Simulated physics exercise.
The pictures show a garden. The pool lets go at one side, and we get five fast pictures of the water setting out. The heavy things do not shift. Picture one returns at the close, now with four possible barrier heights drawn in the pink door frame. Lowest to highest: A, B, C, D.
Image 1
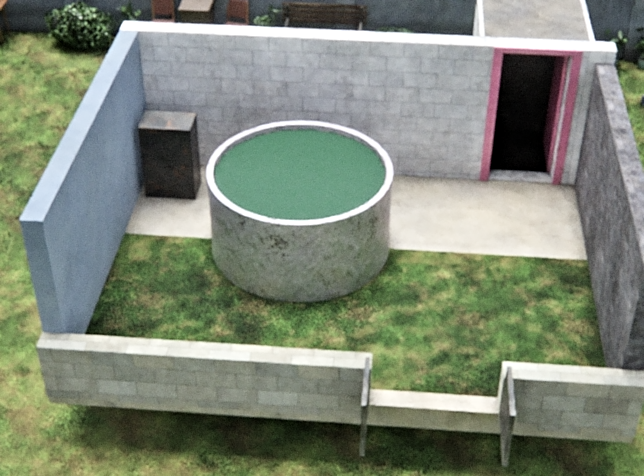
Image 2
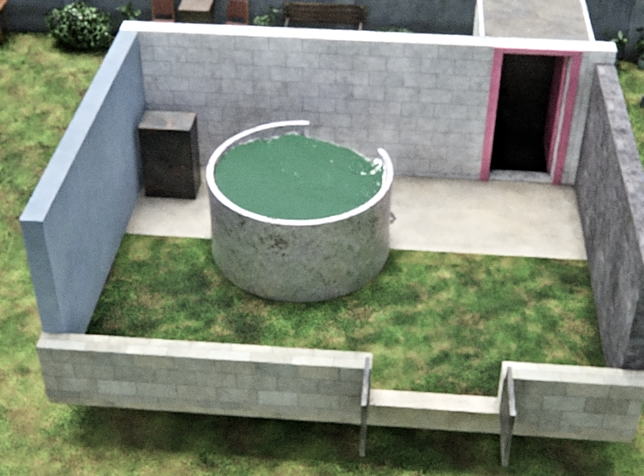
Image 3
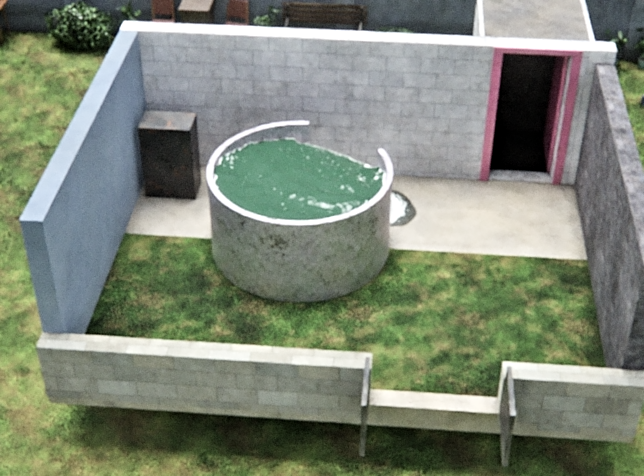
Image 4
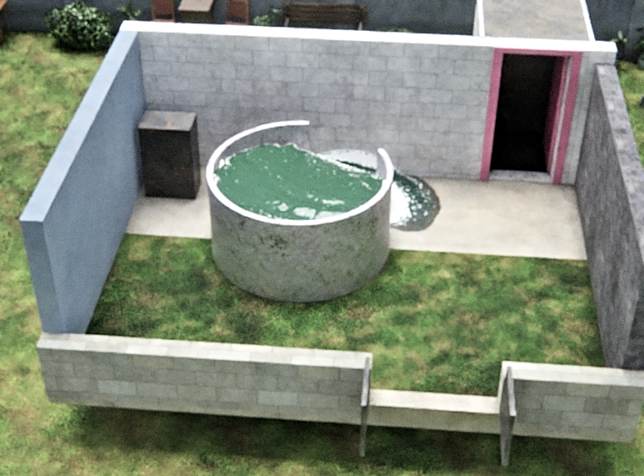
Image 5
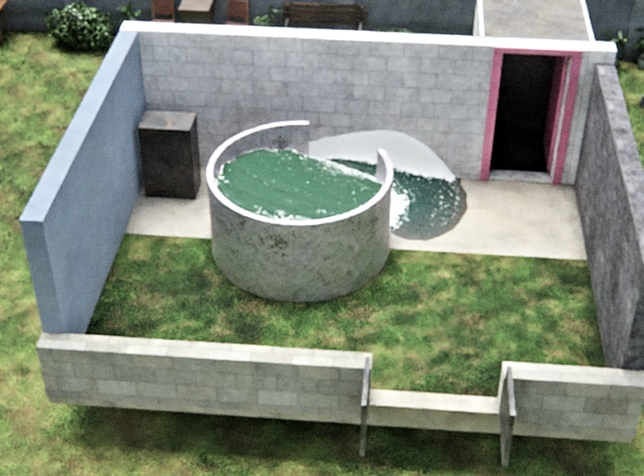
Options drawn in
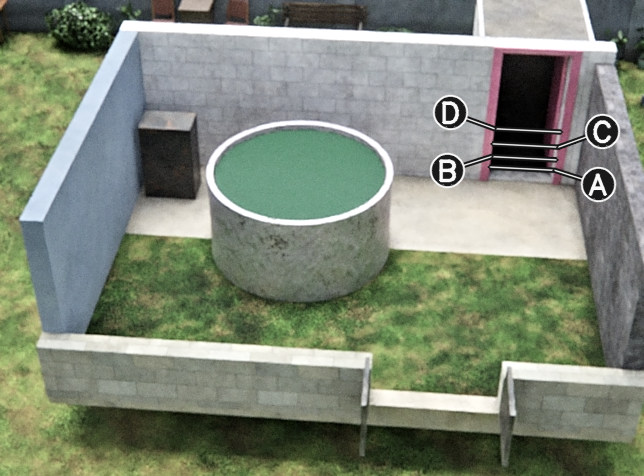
In a walled garden, the round pool's back rim opens and water spreads across the paving.
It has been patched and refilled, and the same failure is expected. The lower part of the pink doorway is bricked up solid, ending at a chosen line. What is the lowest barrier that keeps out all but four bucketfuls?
The answer is mark B.
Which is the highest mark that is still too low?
Mark A.
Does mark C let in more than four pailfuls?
No.
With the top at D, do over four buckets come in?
No.
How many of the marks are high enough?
Three of the four.
In white, A at (522, 168); B at (523, 158); C at (525, 145); D at (527, 130); from the bottom up A, B, C, D.
With A, about 10 bucketfuls get in.
With B, a bucket or two gets in.
With C, a splash gets over, under a bucket.
With D, nothing gets over.
